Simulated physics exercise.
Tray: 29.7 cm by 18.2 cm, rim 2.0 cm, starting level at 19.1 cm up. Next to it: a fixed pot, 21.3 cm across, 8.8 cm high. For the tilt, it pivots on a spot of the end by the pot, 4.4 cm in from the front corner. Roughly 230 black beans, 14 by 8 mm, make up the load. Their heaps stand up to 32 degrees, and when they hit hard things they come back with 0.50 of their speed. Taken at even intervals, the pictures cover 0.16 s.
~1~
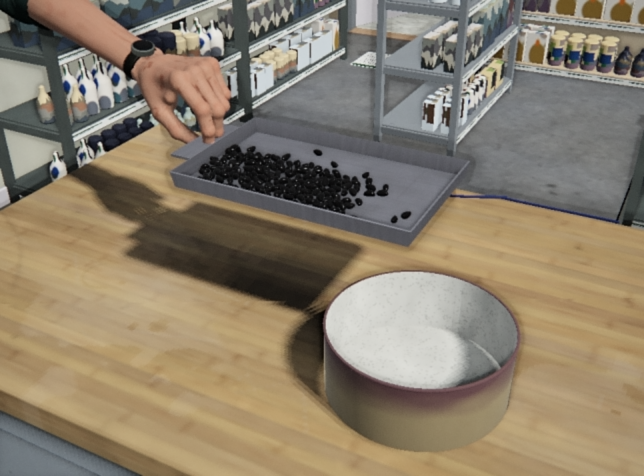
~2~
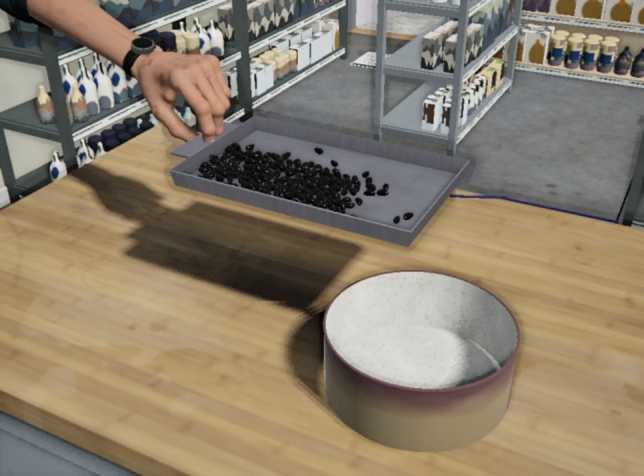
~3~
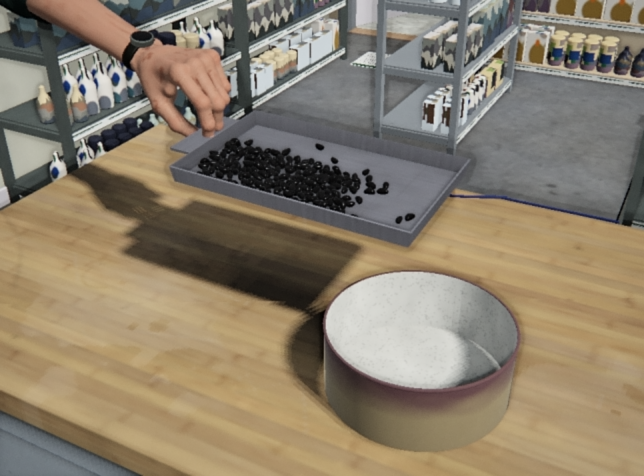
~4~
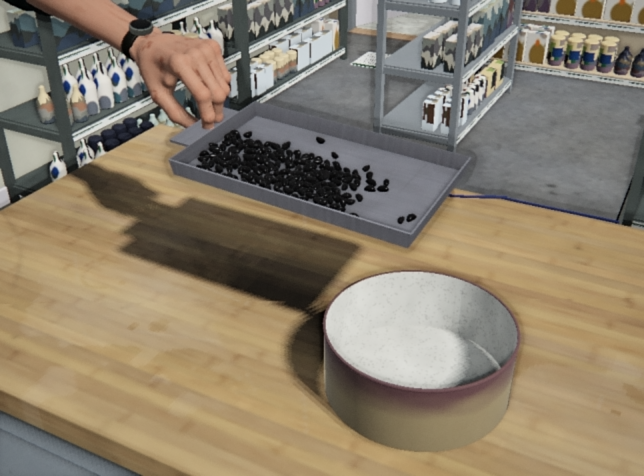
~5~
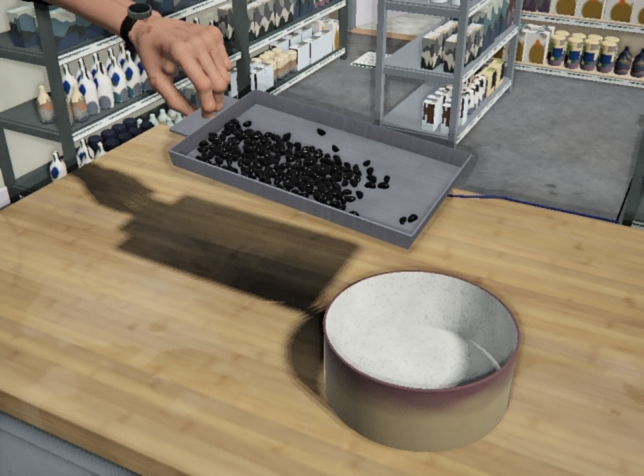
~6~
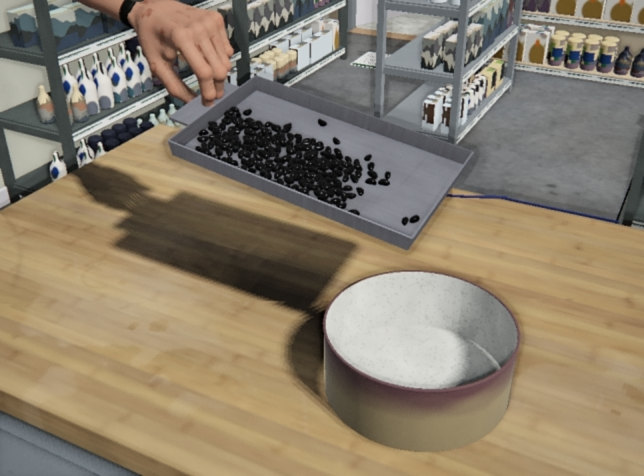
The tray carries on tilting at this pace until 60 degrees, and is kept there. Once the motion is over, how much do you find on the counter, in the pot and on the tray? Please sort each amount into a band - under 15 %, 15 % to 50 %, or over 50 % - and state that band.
Counter: Under 15 %; pot: Over 50 %; tray: 15 % to 50 %.
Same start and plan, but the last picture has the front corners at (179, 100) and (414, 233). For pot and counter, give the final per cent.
You'd end with pot at 40 and counter at 30.
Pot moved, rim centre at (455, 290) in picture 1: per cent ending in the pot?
I'd expect near 30 per cent.
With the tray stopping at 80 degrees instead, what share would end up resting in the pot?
I'd put it at close to 90 per cent.
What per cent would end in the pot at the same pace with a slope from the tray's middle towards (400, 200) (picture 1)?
My best guess is some 40 per cent.
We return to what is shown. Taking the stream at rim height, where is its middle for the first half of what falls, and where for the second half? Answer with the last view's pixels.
I'd mark about (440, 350) for the first half and about (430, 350) for the second.
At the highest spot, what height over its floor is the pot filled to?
2.5 cm.
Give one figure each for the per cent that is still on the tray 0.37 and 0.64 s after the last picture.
In order, near 100 and near 65.
Then, 0.22 s after the last picture, tilt 36 degrees; the tray holds 100 %, the pot 0 %.
Then, 0.37 s after the last picture, tilt 53 degrees; the tray holds 100 %, the pot 0 %.
Then, 0.64 s after the last picture, tilt 60 degrees; the tray holds 65 %, the pot 15 %.
In the end, counter 0 %, pot 70 %, tray 30 %.
